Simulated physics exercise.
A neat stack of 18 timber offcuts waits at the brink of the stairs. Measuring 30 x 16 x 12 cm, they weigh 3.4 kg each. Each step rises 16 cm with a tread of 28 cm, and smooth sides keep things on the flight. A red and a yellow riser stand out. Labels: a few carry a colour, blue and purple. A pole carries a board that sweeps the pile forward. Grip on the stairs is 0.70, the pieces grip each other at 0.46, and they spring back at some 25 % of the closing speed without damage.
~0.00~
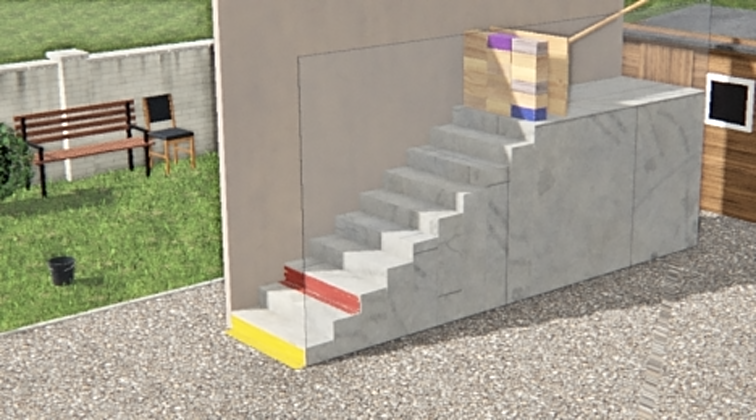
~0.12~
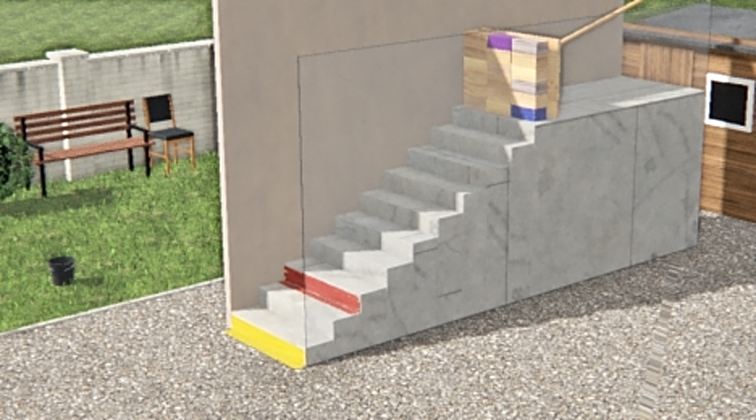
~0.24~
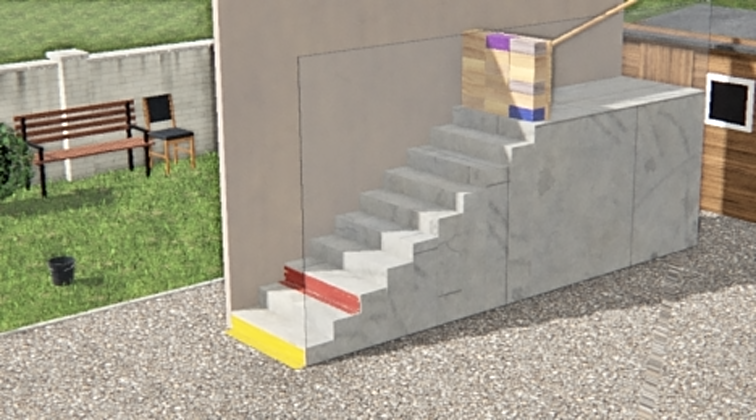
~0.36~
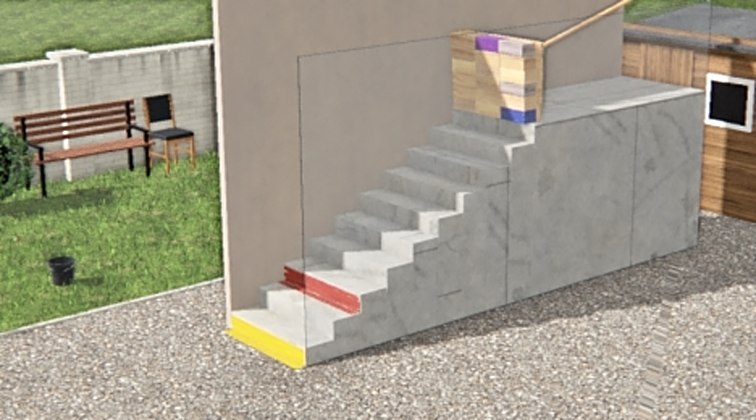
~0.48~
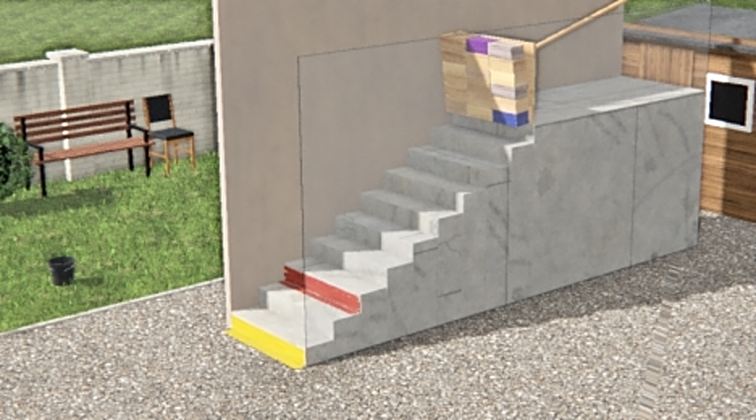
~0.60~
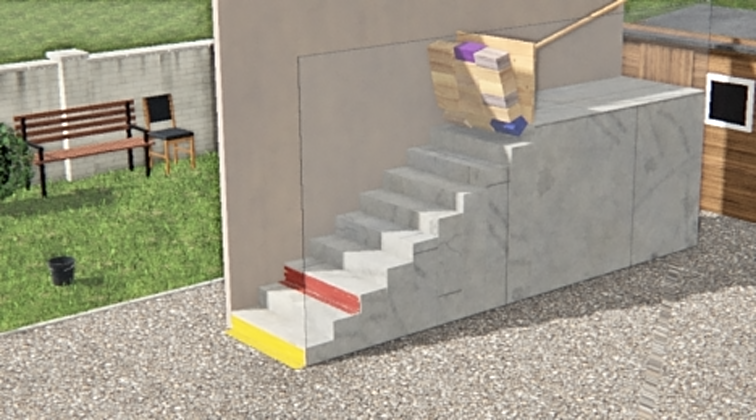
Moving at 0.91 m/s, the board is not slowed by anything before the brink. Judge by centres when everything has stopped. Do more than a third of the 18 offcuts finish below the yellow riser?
No.
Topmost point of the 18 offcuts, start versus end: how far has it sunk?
Something like 72 cm, give or take.
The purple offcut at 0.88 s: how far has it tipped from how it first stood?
About 60 degrees.
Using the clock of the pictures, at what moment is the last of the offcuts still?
3.0 s or so.
Around 0.88 s, none of the 18 offcuts below the yellow riser, 18 disturbed; blue offcut on its side; purple offcut tipped 63°, 32 cm lower.
Around 1.54 s, 1 of the 18 offcuts below the yellow riser; purple offcut on its side; blue offcut on its side.
Finally (3.4 s), 3 of the 18 offcuts below the yellow riser; blue offcut on its side; purple offcut 2.05 m lower. That is 17 per cent. Seen by the last camera, middles, blue offcut near (506, 132), purple offcut near (293, 334).
